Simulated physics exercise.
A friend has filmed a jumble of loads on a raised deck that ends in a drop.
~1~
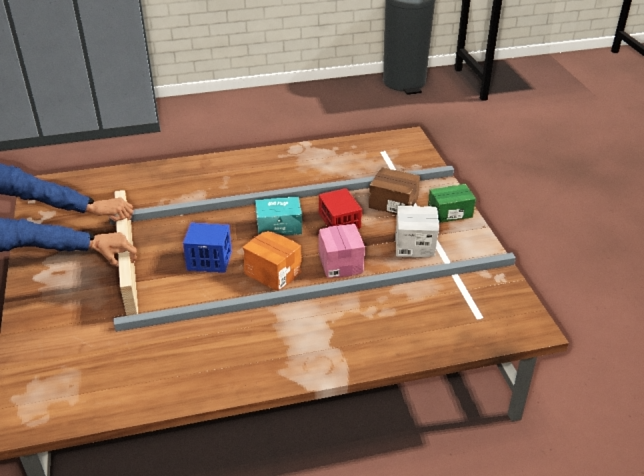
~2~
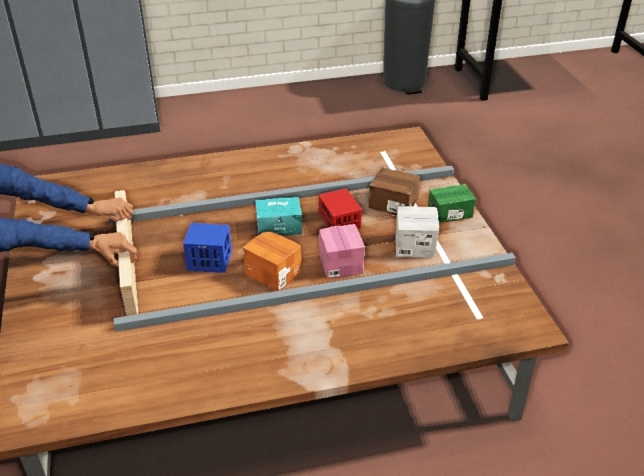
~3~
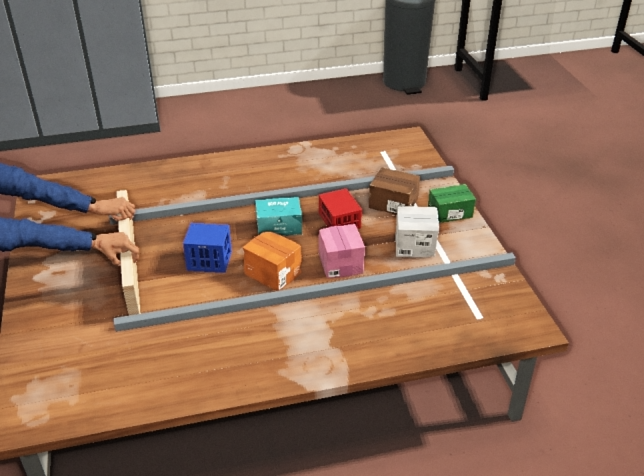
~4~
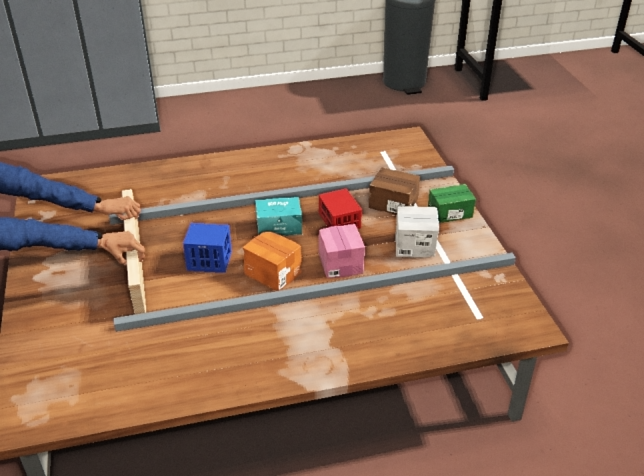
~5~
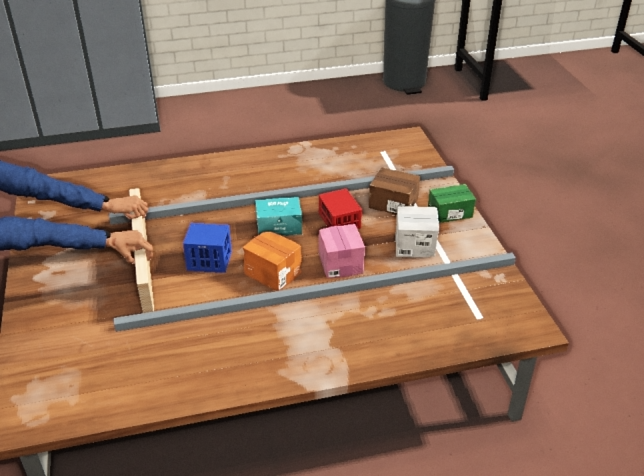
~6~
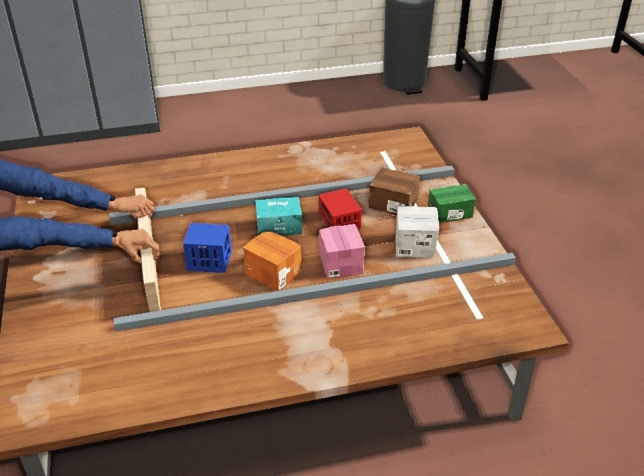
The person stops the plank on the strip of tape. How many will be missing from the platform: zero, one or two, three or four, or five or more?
As it turns out, the number that fall off is three or four.
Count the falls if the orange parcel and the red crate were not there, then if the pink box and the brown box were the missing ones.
2 in the first case, 1 in the second.
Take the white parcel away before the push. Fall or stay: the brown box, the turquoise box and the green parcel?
The brown box is lost, the turquoise box is kept, the green parcel is lost.
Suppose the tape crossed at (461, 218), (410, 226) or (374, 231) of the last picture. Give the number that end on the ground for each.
The counts: 6, 3 and 1.
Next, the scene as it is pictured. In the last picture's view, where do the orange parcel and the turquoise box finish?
First (461, 238), then (434, 192).
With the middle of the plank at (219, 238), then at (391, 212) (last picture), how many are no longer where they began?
At the one place 1, at the other 8.
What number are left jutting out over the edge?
It comes to 2.
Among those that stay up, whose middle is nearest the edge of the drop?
That is the red crate.
A little later, none off yet; green parcel at rest near (451, 204); brown box at rest near (394, 192); white parcel at rest near (417, 232).
When it is over, the number that fall off is three or four; down, white parcel, brown box and green parcel.
